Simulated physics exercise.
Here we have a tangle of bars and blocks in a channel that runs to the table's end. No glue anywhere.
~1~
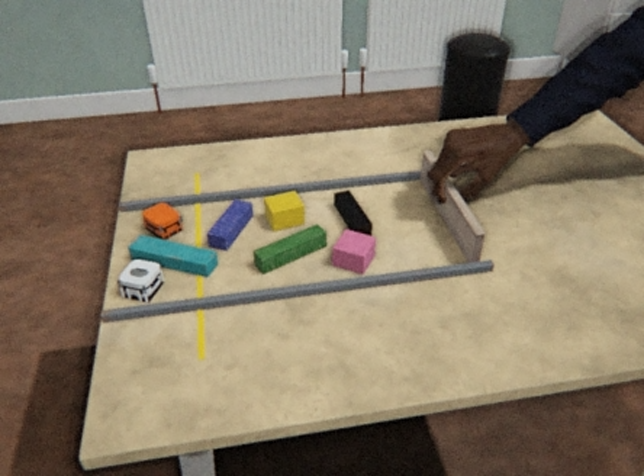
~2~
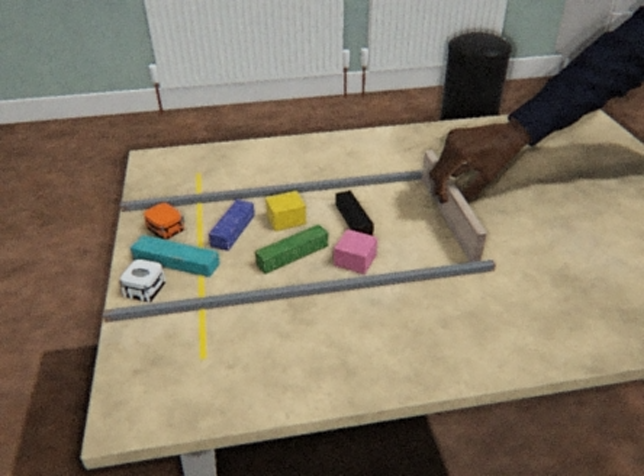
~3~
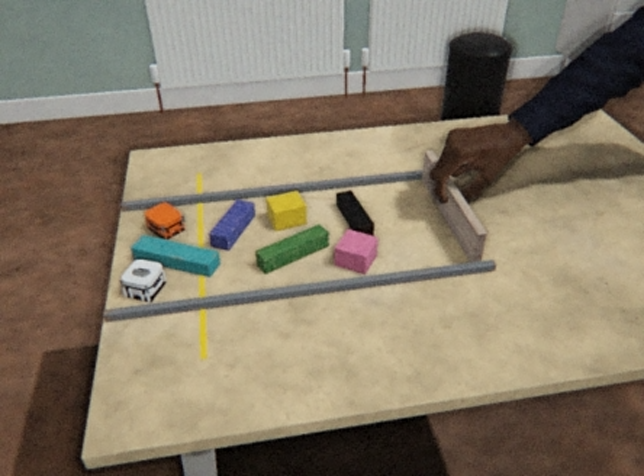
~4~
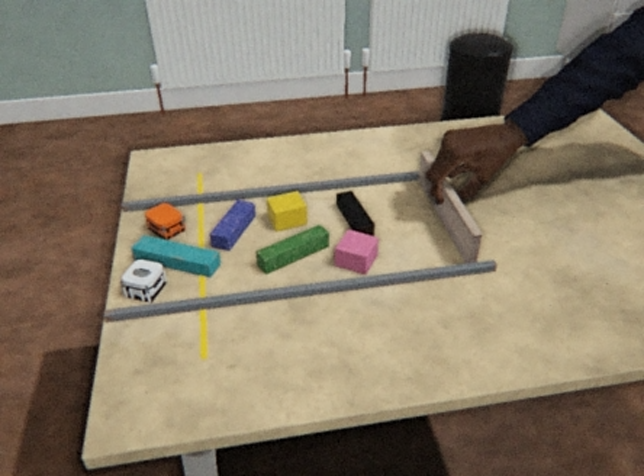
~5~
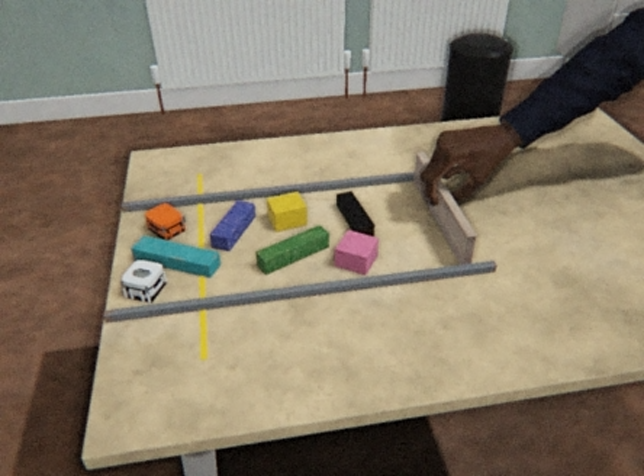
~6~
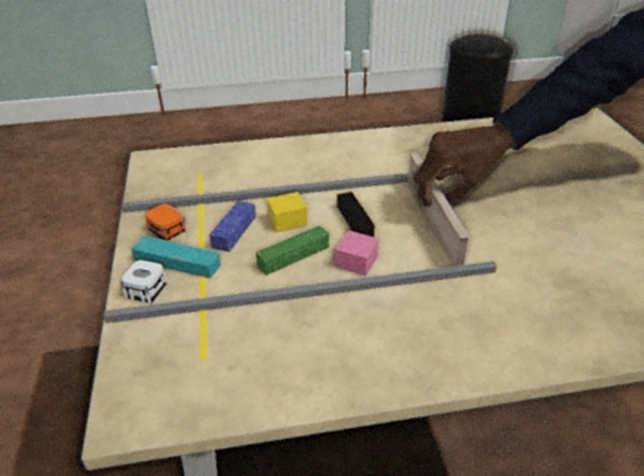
A hand held a flat board upright at the right end of a channel scattered with colourful bars and blocks, then slid it slightly left, while the pieces stayed where they were.
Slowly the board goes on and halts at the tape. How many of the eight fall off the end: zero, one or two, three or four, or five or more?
Here the number that fall off is one or two.
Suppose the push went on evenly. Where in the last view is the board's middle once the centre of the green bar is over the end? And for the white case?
At (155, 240) for the green bar; at (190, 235) for the white case.
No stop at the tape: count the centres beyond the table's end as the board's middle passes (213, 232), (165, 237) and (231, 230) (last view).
Past the end: 0, 4 and 0.
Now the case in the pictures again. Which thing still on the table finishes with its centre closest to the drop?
It is the turquoise bar.
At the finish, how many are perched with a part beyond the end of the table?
Overhanging: 2.
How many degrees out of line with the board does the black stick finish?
Some 0 degrees.
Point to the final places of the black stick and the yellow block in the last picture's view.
About (192, 232), and the other about (165, 223).
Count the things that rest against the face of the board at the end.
It touches 2.
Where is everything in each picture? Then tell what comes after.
In the first frame, white case (142, 281); orange case (163, 222); turquoise bar (173, 256); board (449, 204); tape (199, 249).
In the second frame, orange case (164, 222); blue bar (233, 224).
In the third frame, turquoise bar (175, 256); board (451, 203).
In the fourth frame, white case (144, 281); green bar (294, 249).
In the fifth frame, orange case (165, 222); black stick (355, 215).
In the sixth frame, white case (144, 282); orange case (165, 223); turquoise bar (176, 257); board (435, 207); tape (202, 249).
Soon after, none off yet; white case at rest near (144, 282); orange case at rest near (165, 223); turquoise bar at rest near (176, 257).
At rest, the number that fall off is one or two; fallen, orange case.
